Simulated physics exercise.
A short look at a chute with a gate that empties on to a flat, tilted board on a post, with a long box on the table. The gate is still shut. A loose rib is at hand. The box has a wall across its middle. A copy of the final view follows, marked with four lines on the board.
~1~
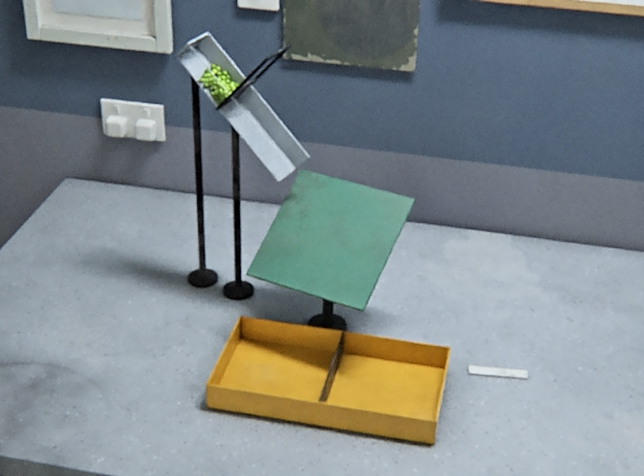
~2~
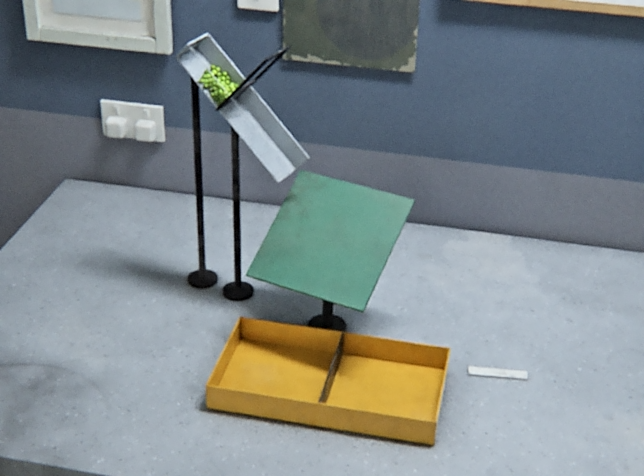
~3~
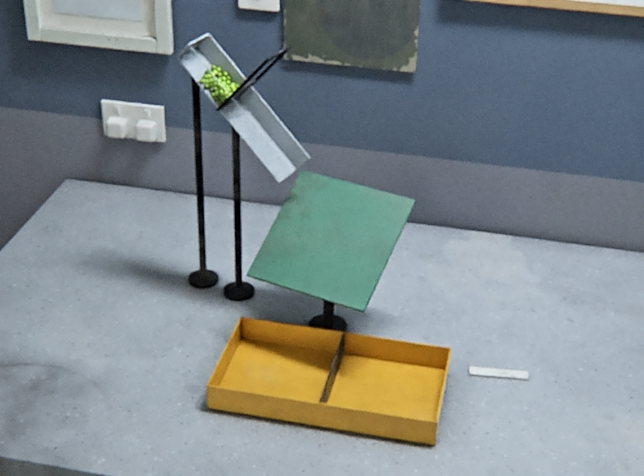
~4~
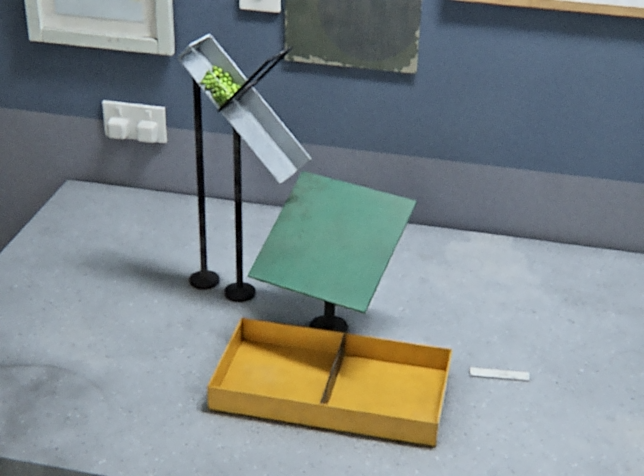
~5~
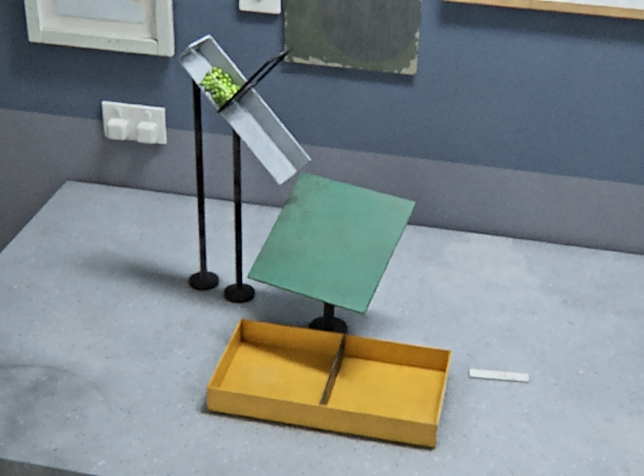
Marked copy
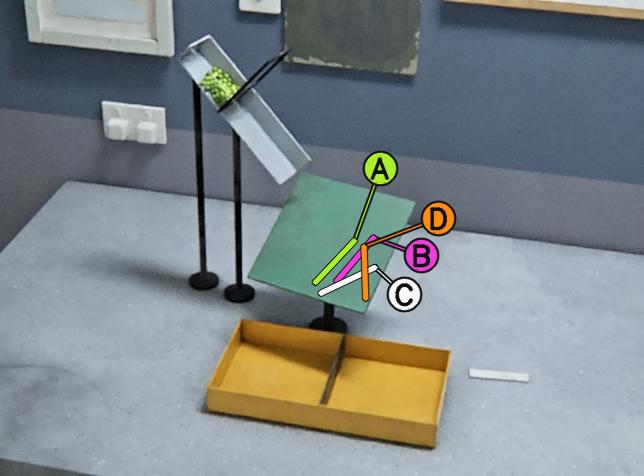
A green tilted board standing below a grey chute of green pieces behind a closed gate, beside a divided yellow box, nothing moving.
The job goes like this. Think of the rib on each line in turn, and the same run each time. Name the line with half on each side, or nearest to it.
Take D.
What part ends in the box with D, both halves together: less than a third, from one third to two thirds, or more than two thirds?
Line D gives more than two thirds.
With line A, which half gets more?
More lands on the left.
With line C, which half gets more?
Left.
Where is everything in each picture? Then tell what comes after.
In the first picture, load behind the gate (226, 86), dried peas; lip of the chute (287, 175), sloping fairly steeply.
In the second picture, middle of the board (330, 237), tilted fairly steeply; middle of its low edge (303, 292); of its high edge (356, 184).
In the third picture, front corners of the box (207, 385) and (436, 422); front end of its middle wall (320, 403); gate still shut (245, 87).
In the fourth picture, middle of the load (228, 88); lip (289, 177).
In the fifth picture, middle of the load (228, 89); lip (289, 178).
On the marked copy, line A from (354, 240) to (315, 282); line B from (373, 237) to (336, 281); line C from (375, 267) to (320, 293); line D from (364, 246) to (365, 298).
For line A, of what is caught, almost all in the left half, about a tenth in the right.
For line B, of what is caught, almost all in the left half, just a few in the right.
For line C, of what is caught, almost all in the left half, just a few in the right.
For line D, of what is caught, roughly a third in the left half, roughly two thirds in the right.
